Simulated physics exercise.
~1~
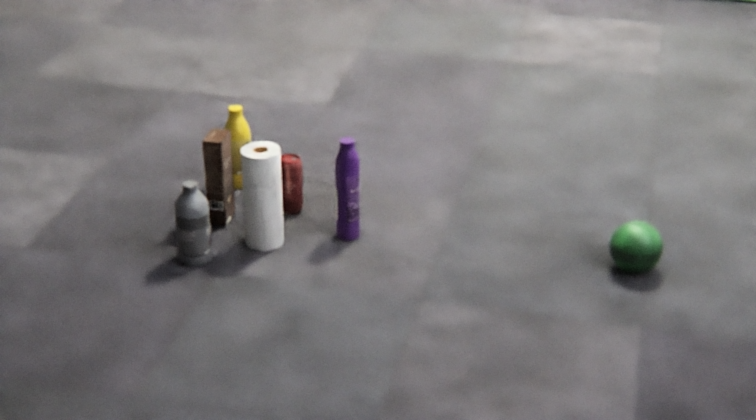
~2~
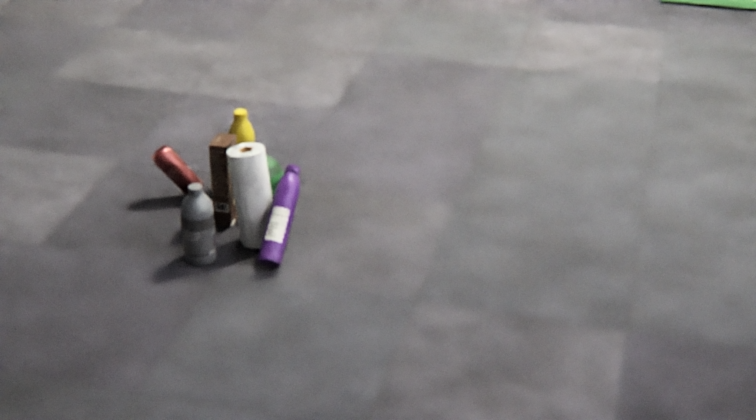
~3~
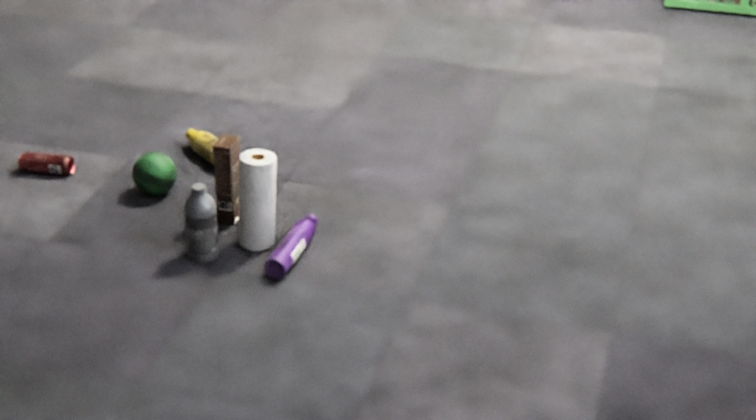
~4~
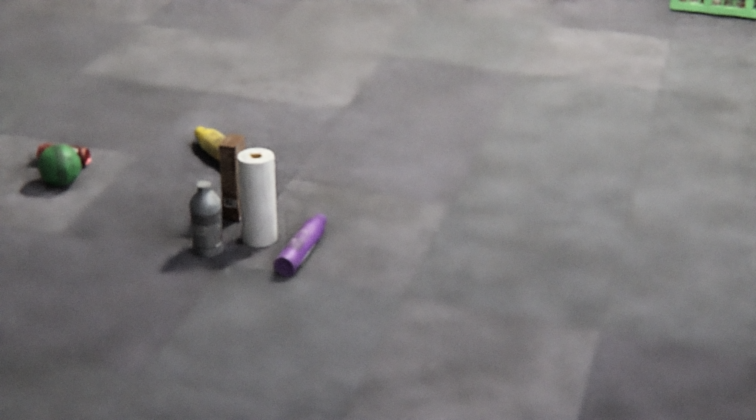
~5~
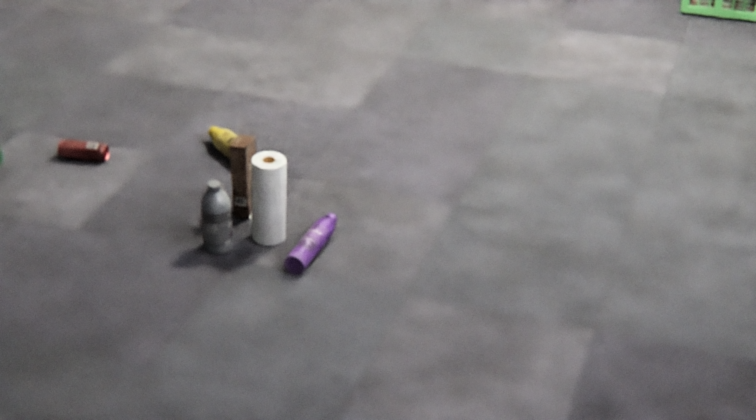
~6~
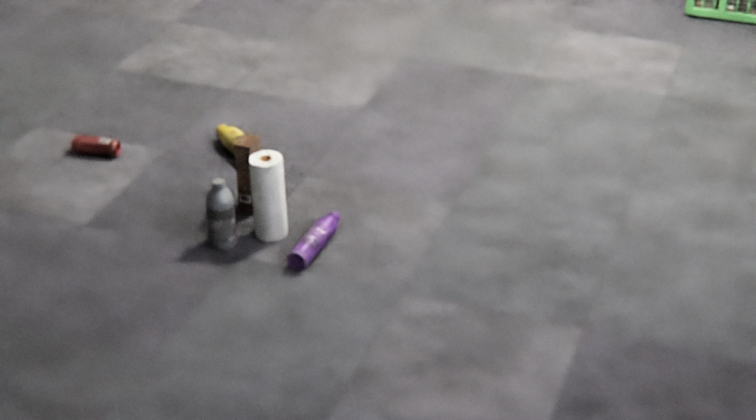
A white roll stood among bottles, a brown carton and a red can as a green ball rolled in from the right, knocking over the purple bottle, can and yellow bottle before leaving on the left; the roll, carton and grey bottle stayed upright.
